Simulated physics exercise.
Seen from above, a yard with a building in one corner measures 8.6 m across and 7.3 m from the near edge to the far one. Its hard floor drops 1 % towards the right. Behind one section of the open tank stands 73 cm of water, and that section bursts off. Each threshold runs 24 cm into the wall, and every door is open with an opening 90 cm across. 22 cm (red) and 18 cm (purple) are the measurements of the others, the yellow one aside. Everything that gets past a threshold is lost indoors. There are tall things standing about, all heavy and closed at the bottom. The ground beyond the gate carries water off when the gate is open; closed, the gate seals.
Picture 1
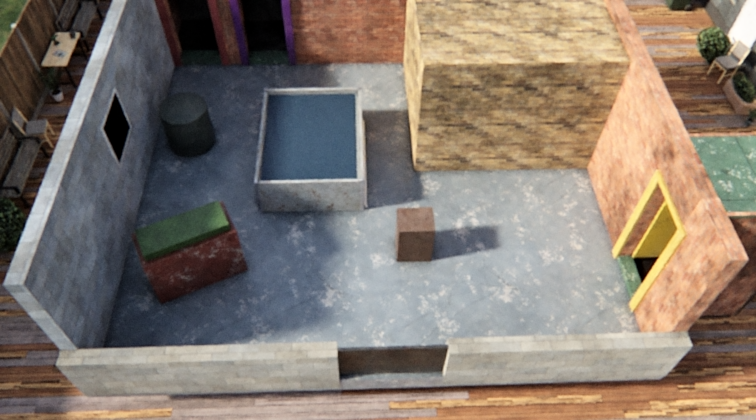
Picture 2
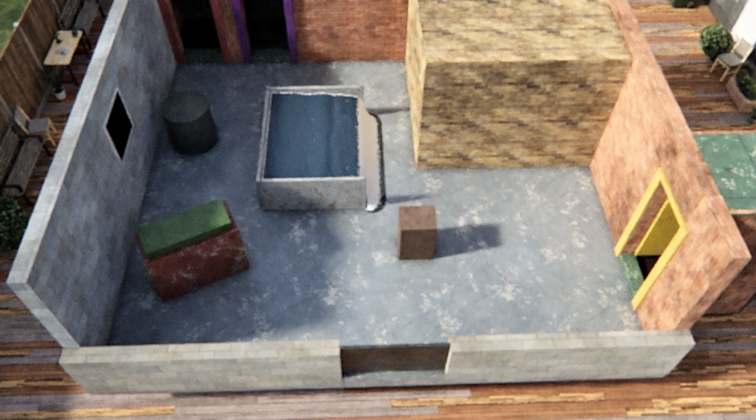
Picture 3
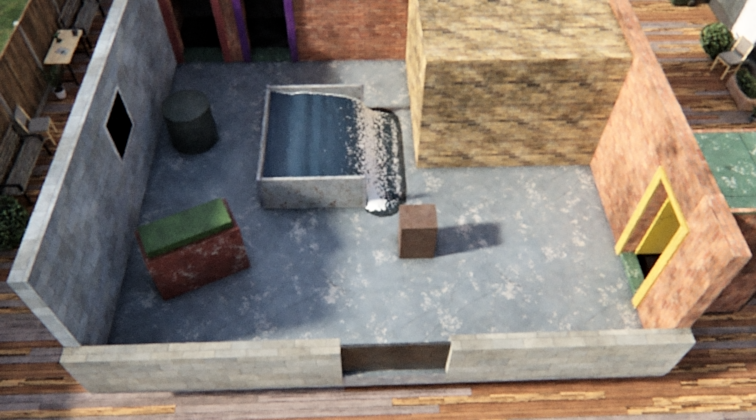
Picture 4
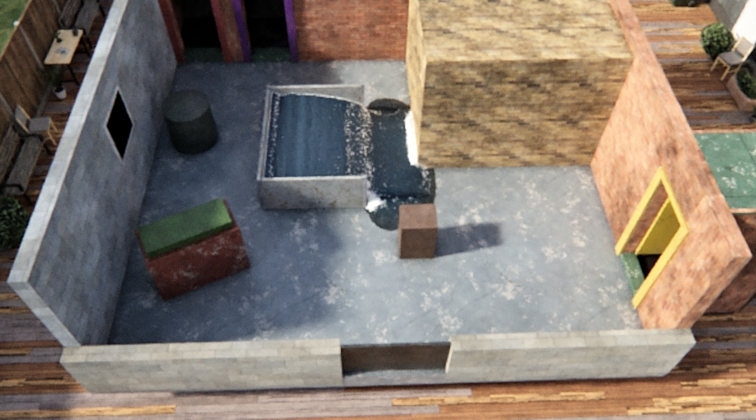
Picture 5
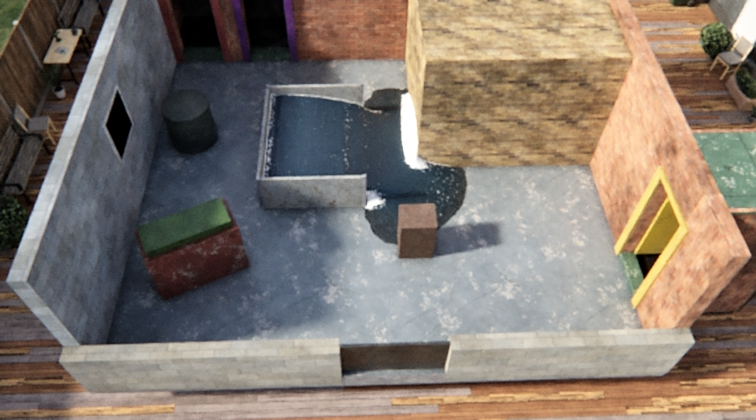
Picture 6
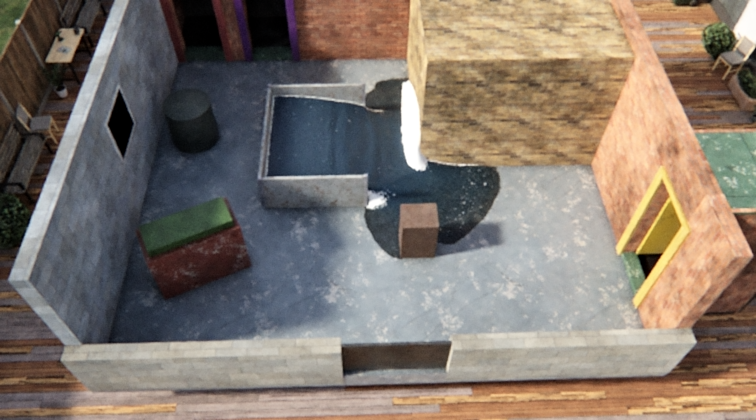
In this clip, seen from above, the right side of an open tank in a walled yard gives way, and water pours out, striking the neighbouring building and spreading across the grey floor around a small brown block.
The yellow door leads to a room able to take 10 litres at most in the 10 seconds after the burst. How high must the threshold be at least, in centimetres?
About 22 cm.
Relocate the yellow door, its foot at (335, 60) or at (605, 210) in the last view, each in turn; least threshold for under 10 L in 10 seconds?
First place around 15 cm, second around 22 cm.
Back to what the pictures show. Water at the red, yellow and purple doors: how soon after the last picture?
Front times - red: 2.0 s, yellow: 1.2 s, purple: 1.3 s.
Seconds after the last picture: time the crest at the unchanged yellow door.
The depth peaks at about 1.8 seconds.
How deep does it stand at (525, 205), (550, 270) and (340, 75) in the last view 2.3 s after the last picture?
Depth: About 3, 4, 16 cm.
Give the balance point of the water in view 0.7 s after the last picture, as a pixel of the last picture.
Around (373, 156).
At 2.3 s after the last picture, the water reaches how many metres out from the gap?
About 6.2 metres out.
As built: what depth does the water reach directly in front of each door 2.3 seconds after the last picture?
Door depths (cm): Red = 4, yellow = 20, purple = 8.
Then, 0.7 s after the last picture water covers 25 % of the floor, deepest (52 cm) near (411, 155); it has not reached the yellow door.
Then, 2.3 s after the last picture water covers 55 % of the floor, deepest (40 cm) near (645, 354); 20 cm at the yellow door, 55 litres in over its 10 cm threshold.
Then, 9.3 s after the last picture water covers 100 % of the floor, deepest (14 cm) near (645, 354); 11 cm at the yellow door, 129 litres in over its 10 cm threshold.
At the yellow door as built, the water peaked near 22 cm, 1.7 s after the last picture.
With a threshold of 19.5 cm, 20 litres would have come in within the 10 s; with 26.5 cm, 1 litre. So under 10 litres takes about 22 cm.
